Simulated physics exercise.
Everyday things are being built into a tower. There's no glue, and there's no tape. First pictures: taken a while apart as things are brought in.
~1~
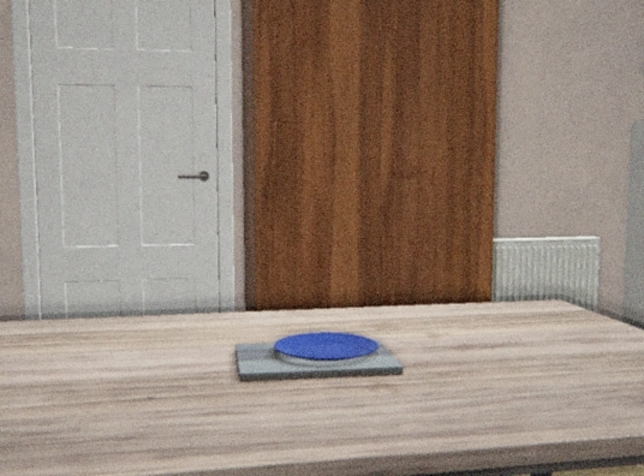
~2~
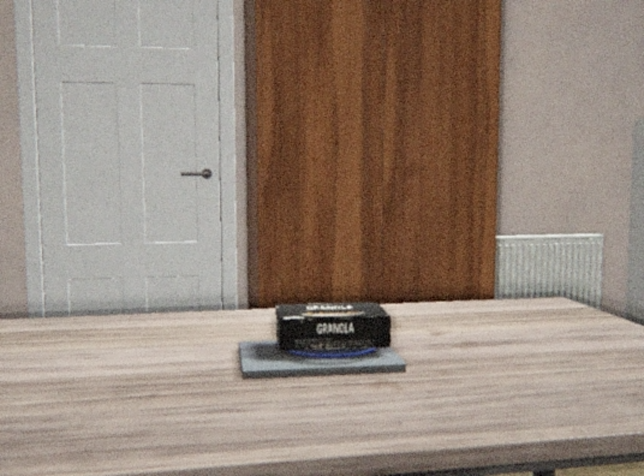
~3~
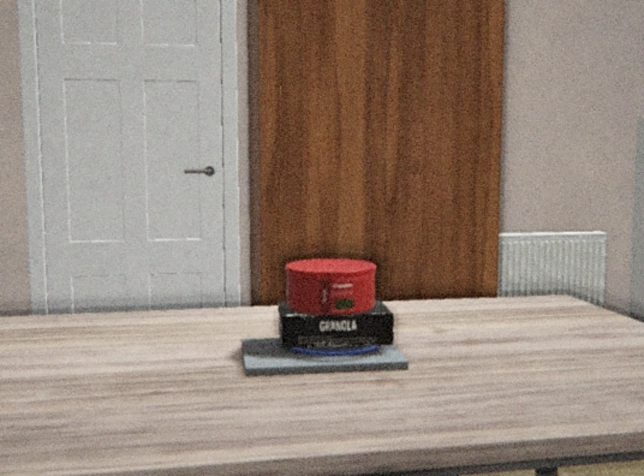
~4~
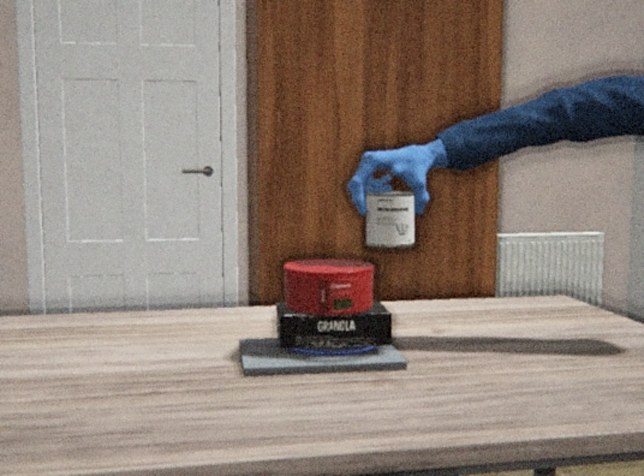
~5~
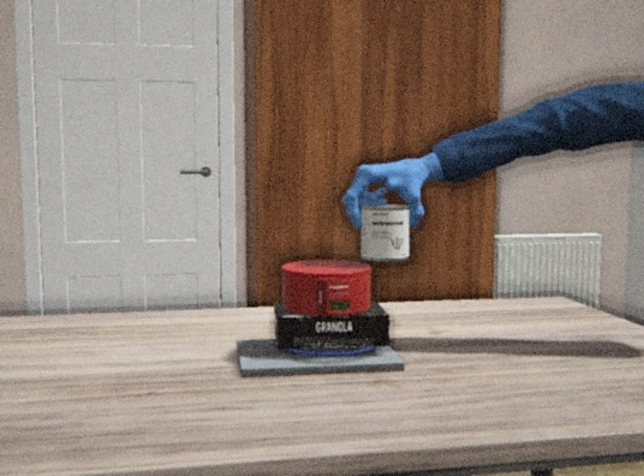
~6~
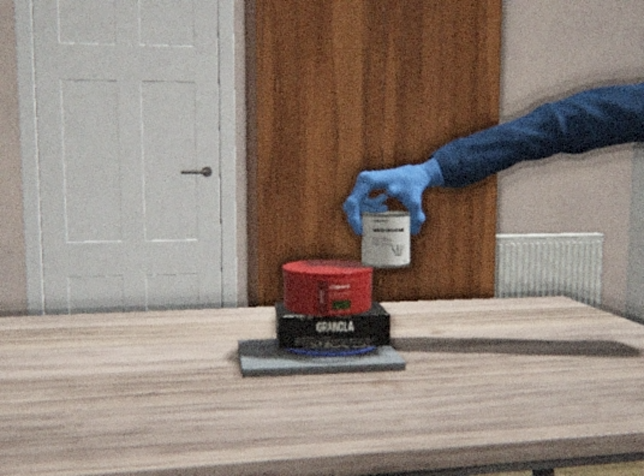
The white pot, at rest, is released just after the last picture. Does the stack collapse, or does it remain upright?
It collapses.
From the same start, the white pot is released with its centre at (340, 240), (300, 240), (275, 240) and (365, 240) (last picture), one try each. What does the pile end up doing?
Well, the first time it stays intact, the second time it stays intact, the third time it tips over, and the fourth time it stays intact.
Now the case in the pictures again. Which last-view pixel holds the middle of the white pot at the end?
End position in the final view: Approximately (434, 330).
Then, 0.30 s later than the last frame, white pot now fallen.
Then, 0.40 s later than the last frame, things are still on the move.
Then, 1.10 s later than the last frame, nothing new.
When it is over, fallen, white pot; the other 4 as before. End places, in pixels of the last picture, white pot near (434, 330). The pile loses its balance.
